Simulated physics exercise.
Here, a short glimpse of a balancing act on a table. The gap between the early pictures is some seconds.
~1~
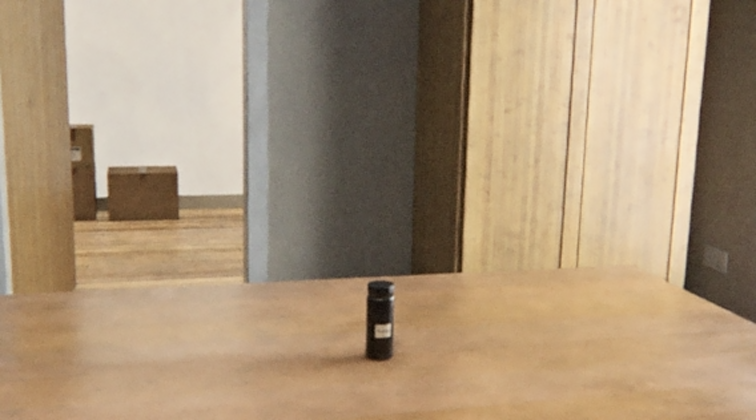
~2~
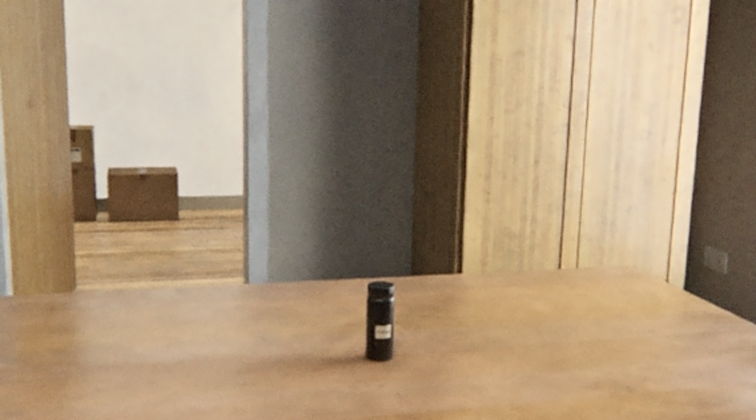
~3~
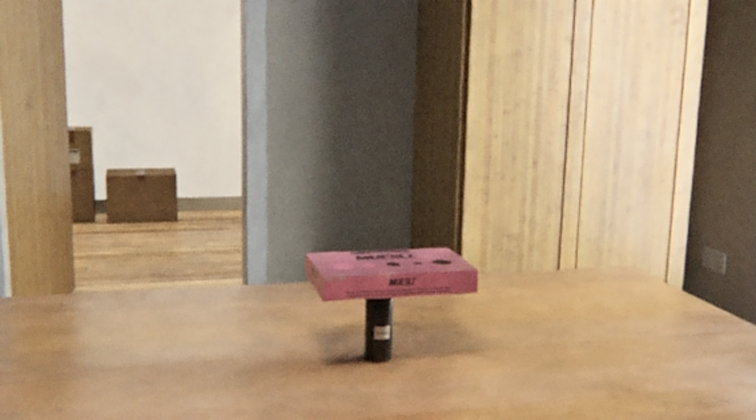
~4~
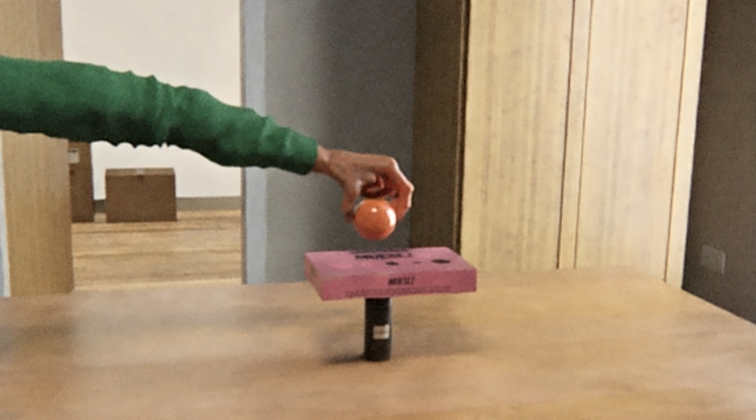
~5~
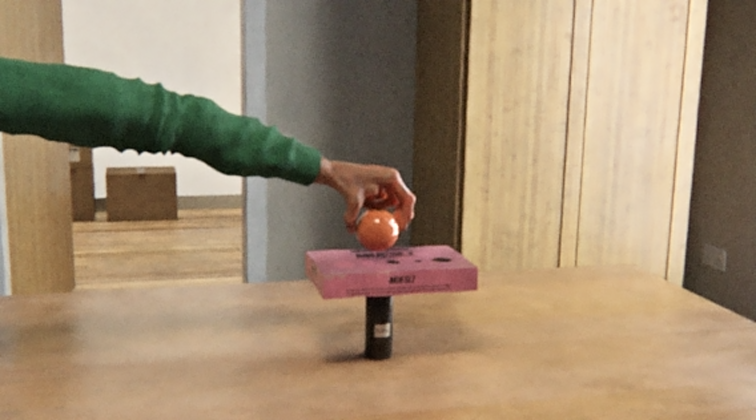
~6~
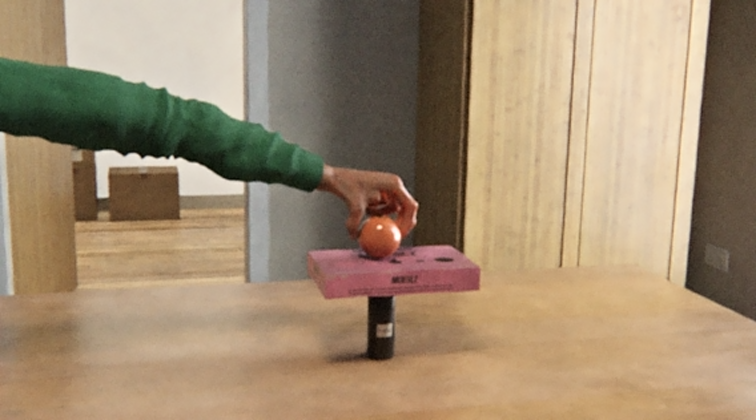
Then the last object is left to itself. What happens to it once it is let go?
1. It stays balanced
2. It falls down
1.
Then, 0.20 s on from there, no change.
Then, 0.30 s on from there, orange tomato resting near (379, 237).
In the end, all 3 unmoved. At the end, from the last picture's camera, orange tomato near (379, 237). The stack holds.
